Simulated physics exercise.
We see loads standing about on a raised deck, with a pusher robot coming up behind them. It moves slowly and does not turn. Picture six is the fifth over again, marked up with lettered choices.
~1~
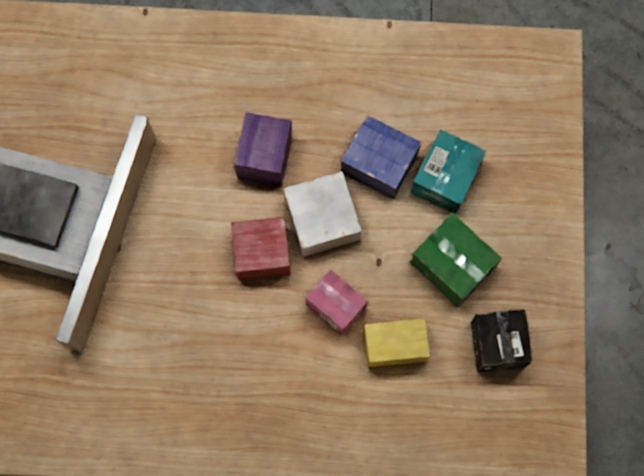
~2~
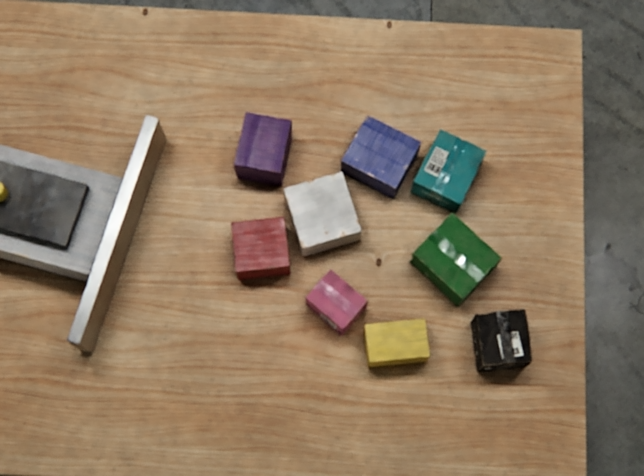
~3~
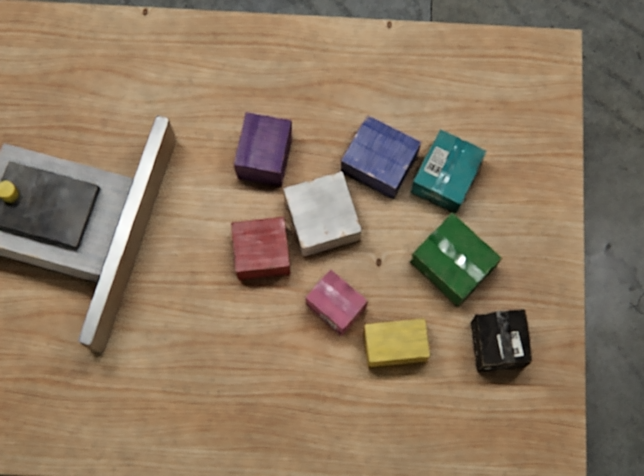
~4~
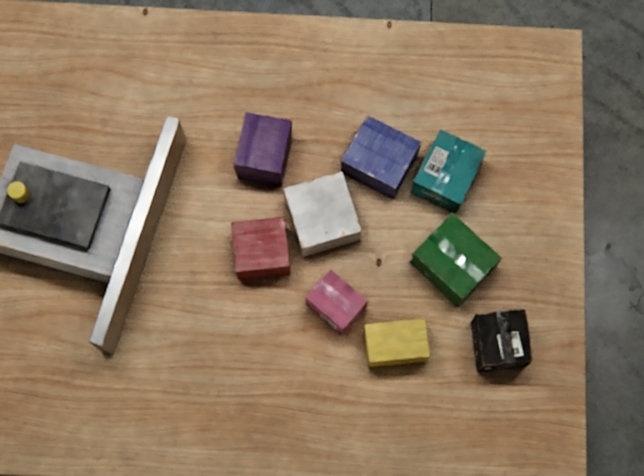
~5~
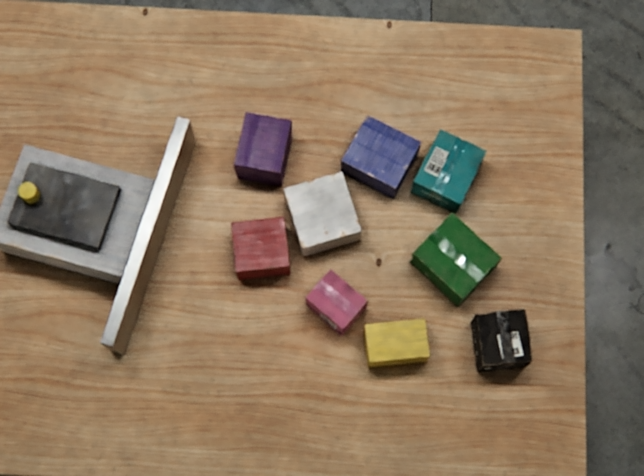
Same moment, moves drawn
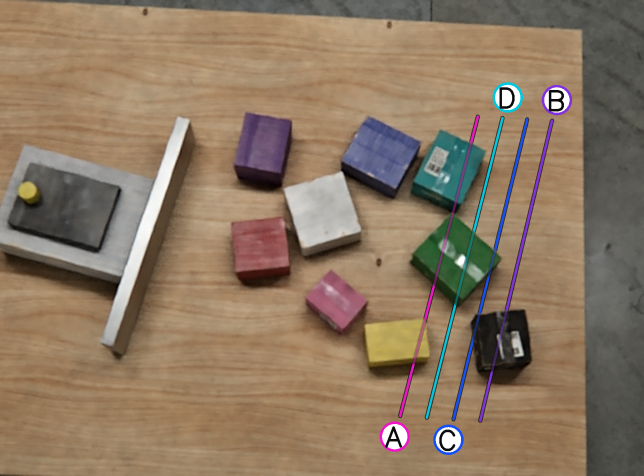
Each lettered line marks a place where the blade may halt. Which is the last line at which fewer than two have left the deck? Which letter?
It should halt at D.
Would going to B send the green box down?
Yes.
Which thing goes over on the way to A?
The turquoise parcel goes over.
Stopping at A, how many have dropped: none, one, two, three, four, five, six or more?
In all, one.
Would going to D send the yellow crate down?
No.
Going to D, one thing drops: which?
It is the turquoise parcel.
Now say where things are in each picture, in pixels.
Purple crate (264, 150); blue crate (381, 157); red crate (261, 249), in the first frame.
Robot (39, 205); green box (456, 260), in the second frame.
Robot (50, 206); white crate (322, 214), in the third frame.
Robot (61, 207); black parcel (501, 341), in the fourth frame.
Robot (72, 207); purple crate (264, 150); blue crate (381, 157); red crate (261, 249), in the fifth frame.
On the marked copy, A at (441, 261); B at (518, 265); C at (492, 264); D at (466, 262).
Following D. Soon after the start, robot (185, 213); purple crate (322, 152); red crate (291, 265).
Later, robot (301, 220); turquoise parcel (540, 178); blue crate (486, 163).
In the end, robot (391, 225); turquoise parcel over the edge; blue crate (571, 168); one fallen.
As for the rest, A is within the limit but short; B drops three; C drops two.
